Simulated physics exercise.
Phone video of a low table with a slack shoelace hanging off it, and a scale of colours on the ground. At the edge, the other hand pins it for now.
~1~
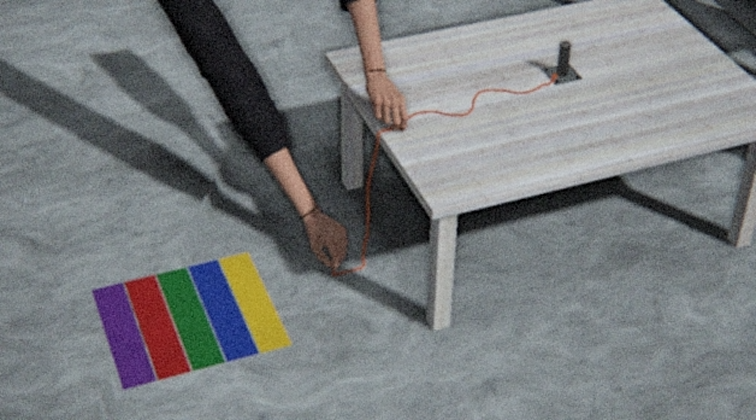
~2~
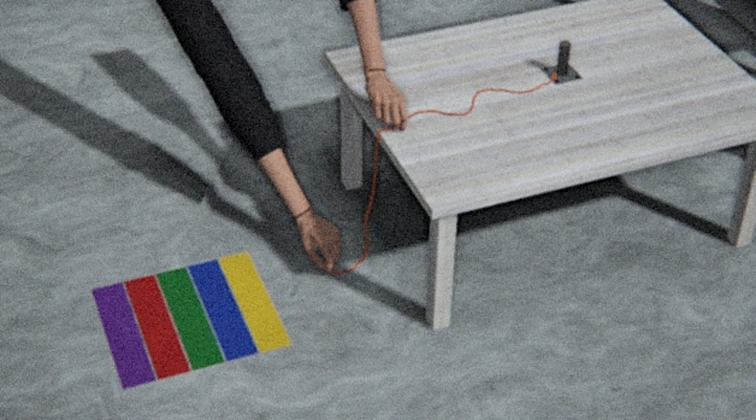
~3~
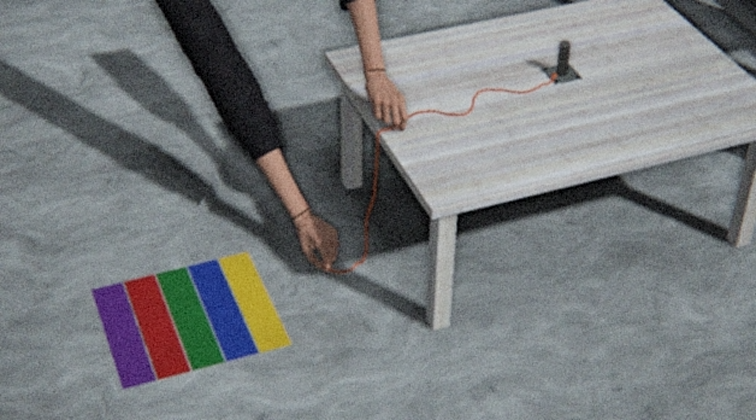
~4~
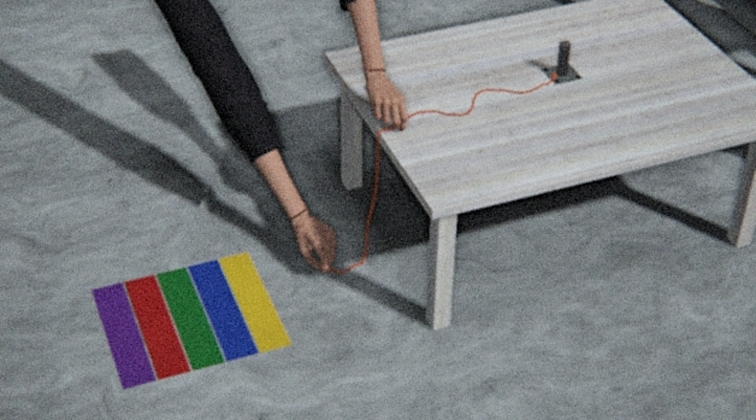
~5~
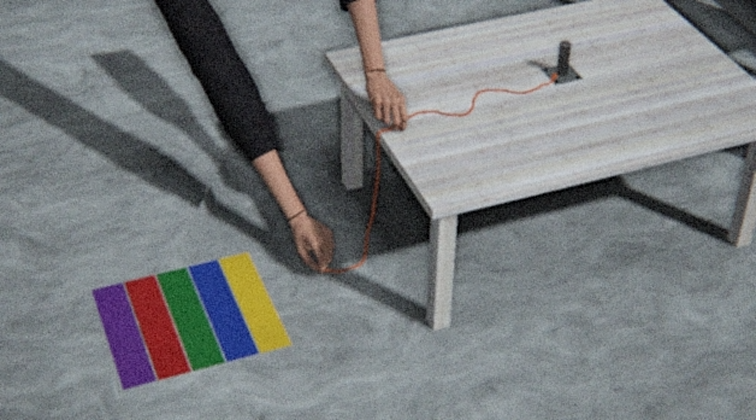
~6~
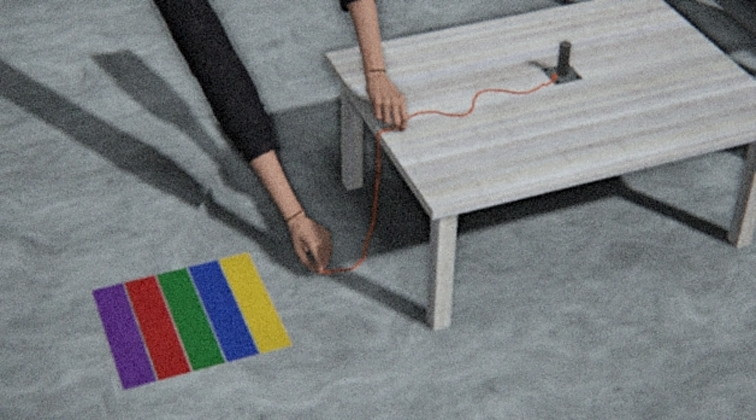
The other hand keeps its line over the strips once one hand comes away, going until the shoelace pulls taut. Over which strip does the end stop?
Over the green strip.
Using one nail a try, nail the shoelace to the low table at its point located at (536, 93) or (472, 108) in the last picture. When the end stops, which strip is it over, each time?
Green; blue.
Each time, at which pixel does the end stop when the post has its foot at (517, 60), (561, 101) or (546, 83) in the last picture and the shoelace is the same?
About (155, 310), (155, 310) and (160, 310).
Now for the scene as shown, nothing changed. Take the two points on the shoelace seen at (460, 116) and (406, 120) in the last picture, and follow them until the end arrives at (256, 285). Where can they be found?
Around (427, 112) and (378, 134).
Soon after, end near (256, 285); over yellow.
Then, end near (211, 296); over blue.
At full stretch, end near (185, 302); over green. It gets as far as the green strip.
